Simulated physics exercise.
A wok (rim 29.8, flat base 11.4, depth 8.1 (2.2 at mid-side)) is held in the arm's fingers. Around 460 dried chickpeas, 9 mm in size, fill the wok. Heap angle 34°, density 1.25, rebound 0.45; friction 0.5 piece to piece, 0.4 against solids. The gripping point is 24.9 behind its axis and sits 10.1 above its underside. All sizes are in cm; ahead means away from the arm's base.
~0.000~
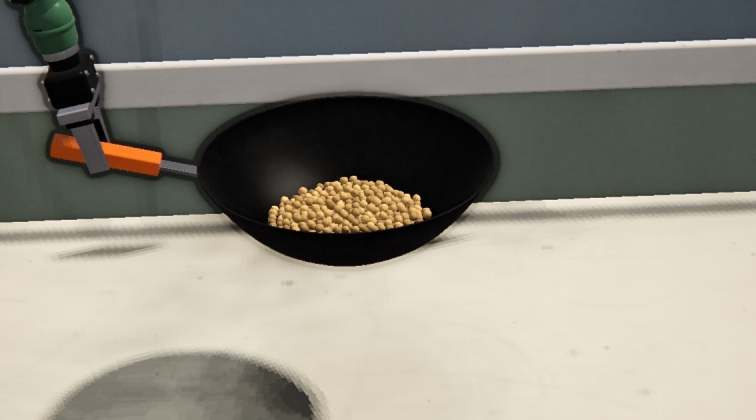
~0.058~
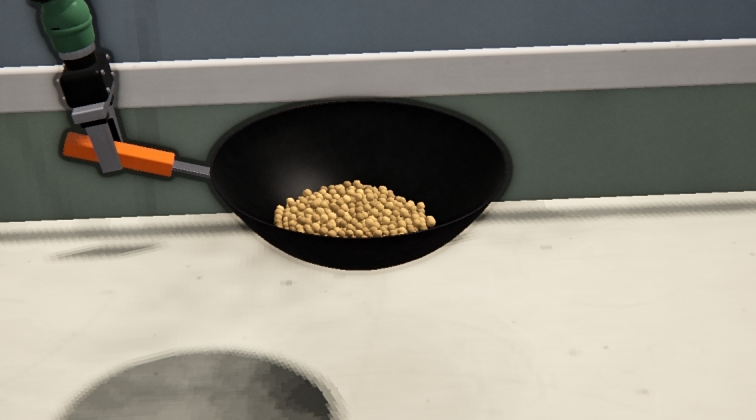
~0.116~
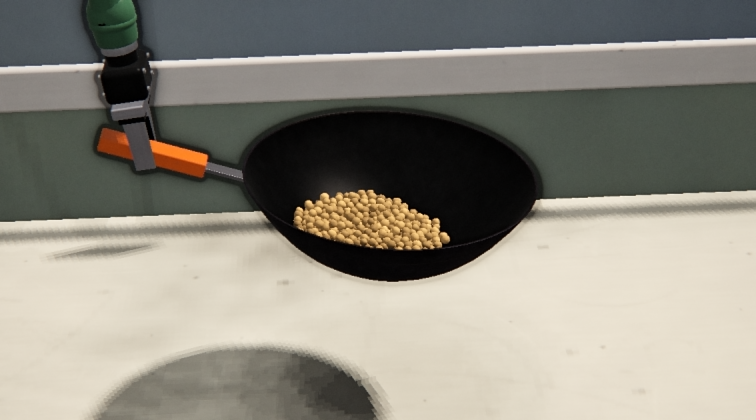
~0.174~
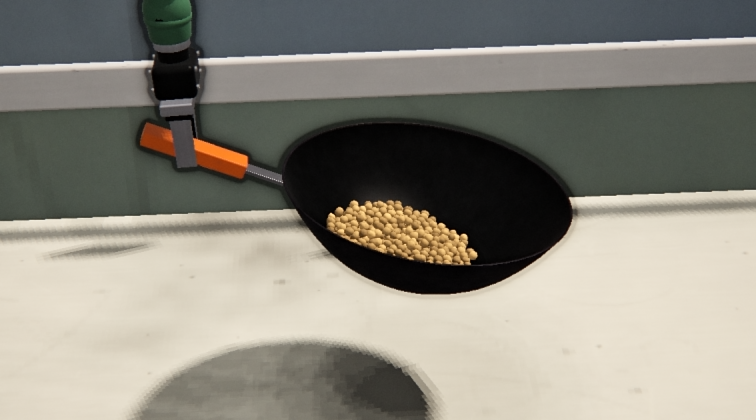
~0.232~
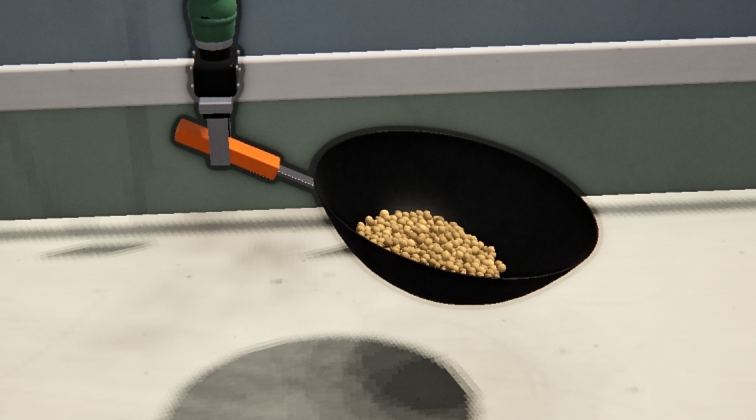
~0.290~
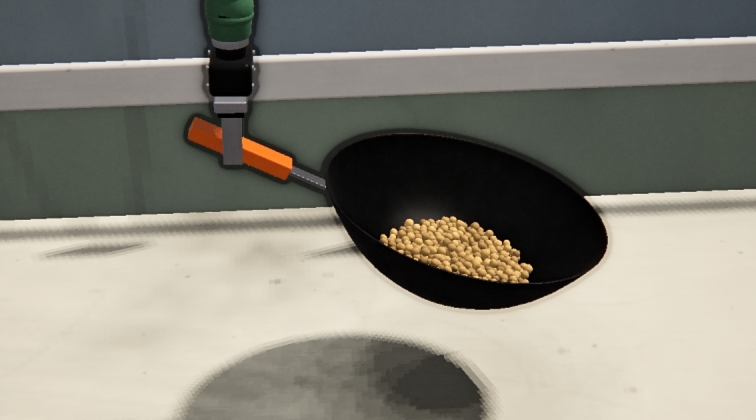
A pale, speckled countertop runs beneath a dark green wall with a light grey band and blue above, seen from the front and slightly above by a still camera. At left, a green and black robotic arm grips the orange handle of a black wok holding tan chickpeas. The arm carries the wok rightward and slightly down, tilting its far side lower, as the chickpeas shift toward that side.
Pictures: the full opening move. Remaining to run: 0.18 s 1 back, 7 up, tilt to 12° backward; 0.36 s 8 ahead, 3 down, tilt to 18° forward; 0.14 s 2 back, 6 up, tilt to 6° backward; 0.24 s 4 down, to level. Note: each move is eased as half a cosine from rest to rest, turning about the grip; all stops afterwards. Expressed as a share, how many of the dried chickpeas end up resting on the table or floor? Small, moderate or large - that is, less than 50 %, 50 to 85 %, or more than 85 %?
Moderate.
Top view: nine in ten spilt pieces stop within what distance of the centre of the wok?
I'd put it at about 50 centimetres.
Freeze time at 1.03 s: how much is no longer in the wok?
About 50 % up to now.
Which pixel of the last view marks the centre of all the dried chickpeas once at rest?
The centre sits near pixel (687, 362).
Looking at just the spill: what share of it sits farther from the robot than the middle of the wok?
Of the spill: Approx. 90 %.
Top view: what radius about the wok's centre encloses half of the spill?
It works out to near 26 cm.
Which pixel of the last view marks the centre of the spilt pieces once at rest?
I'd place it close to (728, 359).
After 0.66 s, tilted 4° forward, highest piece 44 above the table; 257 in the wok, 201 in flight or on a rim.
After 1.03 s, tilted 5° backward, highest piece 53 above the table; 228 in the wok, 230 in flight or on a rim.
After 1.41 s, level, highest piece 37 above the table; 121 in the wok, 5 on the table or floor, 332 in flight or on a rim.
After 2.46 s, level, highest piece 28 above the table; 337 on the table or floor, 121 in the wok.
At rest, 337 on the table or floor, 121 in the wok. That is 74 % on the table or floor.
